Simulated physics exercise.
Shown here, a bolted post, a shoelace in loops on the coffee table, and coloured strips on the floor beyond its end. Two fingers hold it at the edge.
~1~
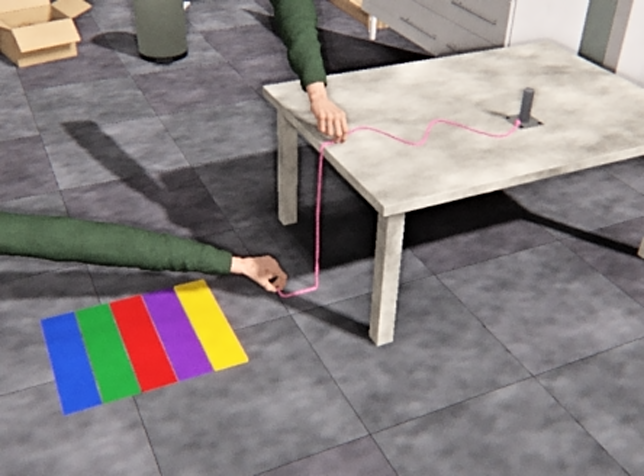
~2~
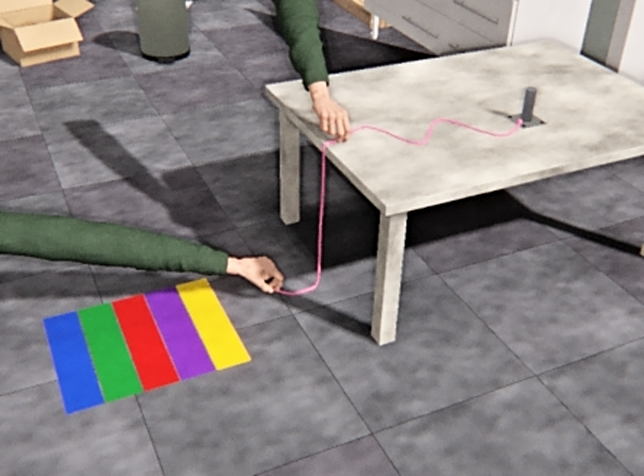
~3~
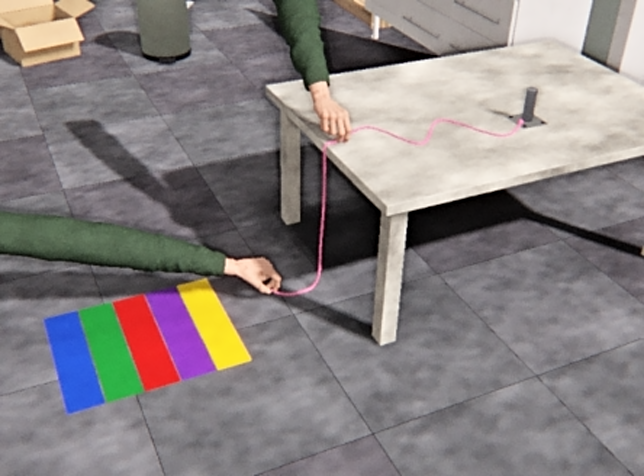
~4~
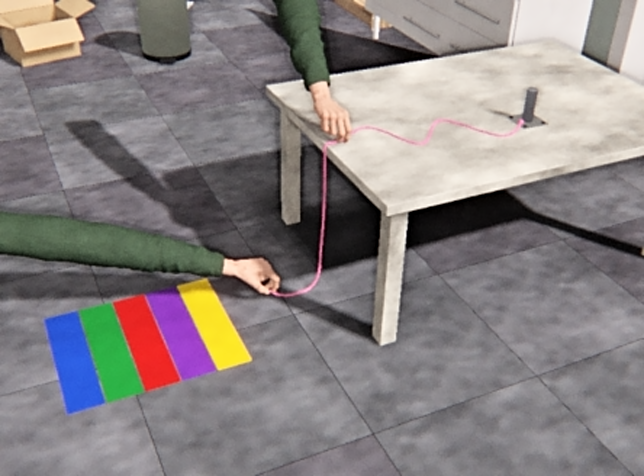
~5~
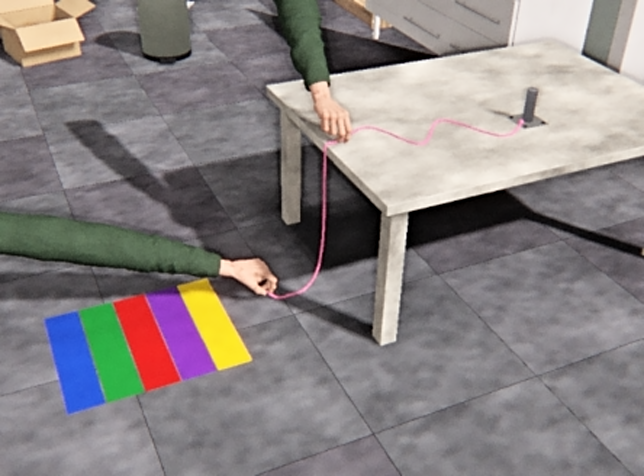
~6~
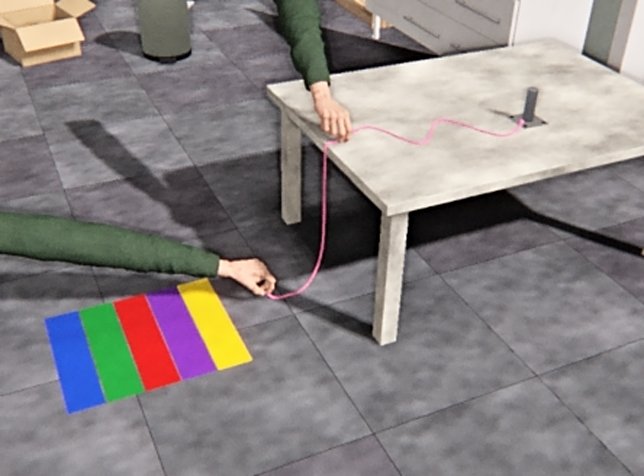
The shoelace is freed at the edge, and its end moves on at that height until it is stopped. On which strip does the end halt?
It gets as far as the blue strip.
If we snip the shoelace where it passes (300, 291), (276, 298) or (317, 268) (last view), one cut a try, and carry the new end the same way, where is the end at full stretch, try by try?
In that order: (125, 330), (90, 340) and (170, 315).
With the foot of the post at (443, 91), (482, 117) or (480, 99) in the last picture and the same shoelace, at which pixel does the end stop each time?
About (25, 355), (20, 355) and (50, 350).
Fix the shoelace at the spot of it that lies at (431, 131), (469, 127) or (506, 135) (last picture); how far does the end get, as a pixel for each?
In that order: (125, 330), (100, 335) and (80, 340).
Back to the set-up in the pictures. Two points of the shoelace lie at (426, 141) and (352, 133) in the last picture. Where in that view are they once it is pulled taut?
At (371, 142), then (289, 183).
Soon after, end near (123, 329); over green.
Then, end near (89, 338); over green.
At full stretch, end near (69, 343); over blue. The blue one.
